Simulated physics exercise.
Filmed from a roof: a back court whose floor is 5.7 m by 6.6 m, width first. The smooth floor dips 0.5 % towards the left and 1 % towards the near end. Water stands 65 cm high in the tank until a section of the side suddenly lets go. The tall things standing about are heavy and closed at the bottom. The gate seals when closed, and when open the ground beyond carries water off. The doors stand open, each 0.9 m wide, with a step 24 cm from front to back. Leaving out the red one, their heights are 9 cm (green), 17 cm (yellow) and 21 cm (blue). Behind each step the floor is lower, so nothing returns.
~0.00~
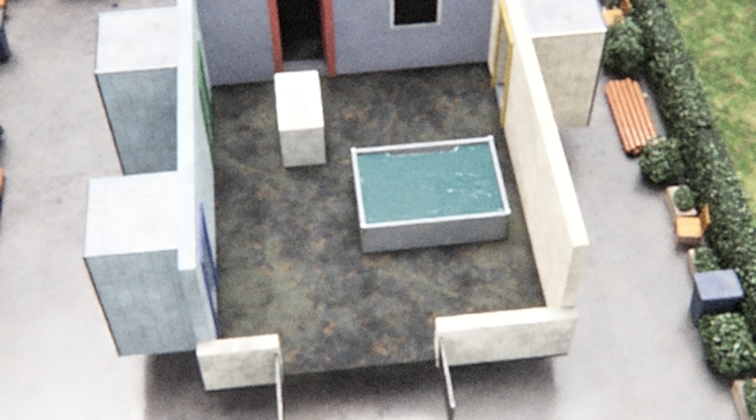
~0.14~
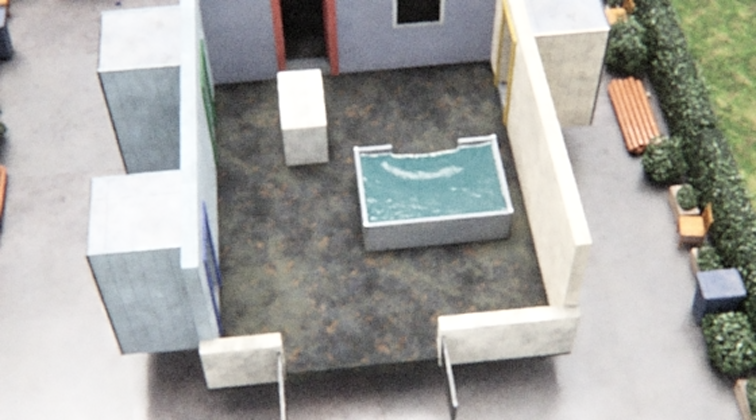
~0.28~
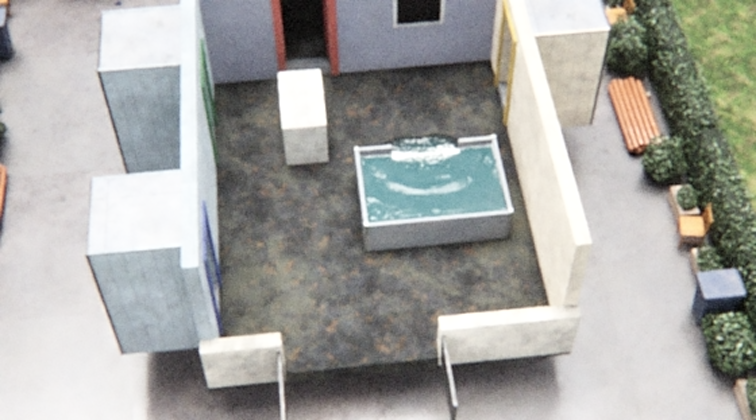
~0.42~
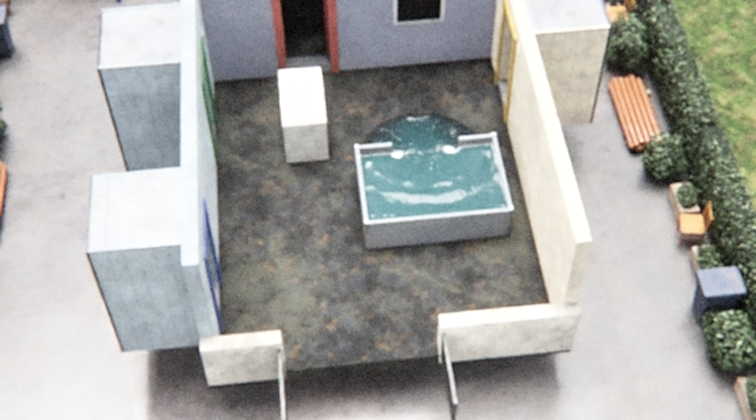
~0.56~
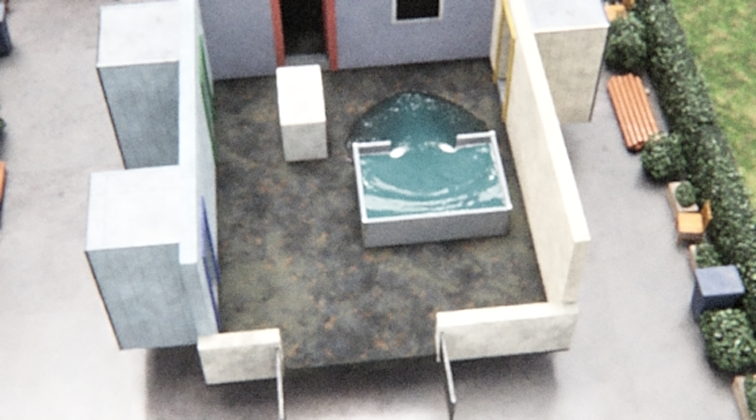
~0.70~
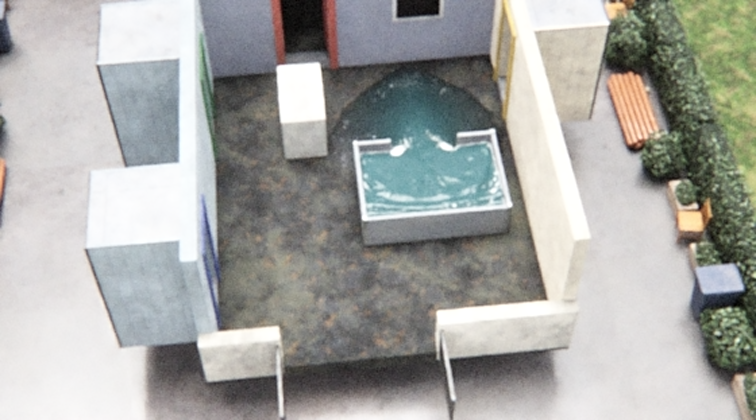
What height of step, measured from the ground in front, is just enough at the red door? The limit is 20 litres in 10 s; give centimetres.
It would have to be roughly 14.5 cm high.
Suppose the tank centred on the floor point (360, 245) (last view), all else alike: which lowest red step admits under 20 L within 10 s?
About 20 cm.
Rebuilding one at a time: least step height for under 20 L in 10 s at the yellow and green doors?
Roughly 15 cm at yellow and 9.5 cm at green.
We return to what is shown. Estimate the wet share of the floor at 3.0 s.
About 35 per cent.
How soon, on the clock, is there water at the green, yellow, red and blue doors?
Green 2.6 s, yellow 1.0 s, red 1.4 s, blue 4.5 s.
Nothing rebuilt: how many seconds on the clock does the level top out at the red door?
At about 2.2 s.
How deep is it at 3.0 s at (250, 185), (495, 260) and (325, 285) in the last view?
Roughly 0, 0 and 0 cm, in turn.
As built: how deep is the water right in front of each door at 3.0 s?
Depths in cm: Green 11, yellow 20, red 16, blue 0.
After 1.4 s water covers 25 % of the floor, deepest (36 cm) near (424, 159); 6 cm at the red door, 0 litres in over its 25 cm step.
After 3.0 s water covers 35 % of the floor, deepest (25 cm) near (412, 90); 16 cm at the red door, 0 litres in over its 25 cm step.
After 10.0 s water covers 95 % of the floor, deepest (12 cm) near (214, 101); 8 cm at the red door, 1 litre in over its 25 cm step.
At the red door as built, the water arrived by 1.4 s and peaked near 24 cm at 2.2 s.
With a step of 13.5 cm, 26 litres would have come in within the 10 s; with 18 cm, 9 litres. So under 20 litres takes about 14.5 cm.
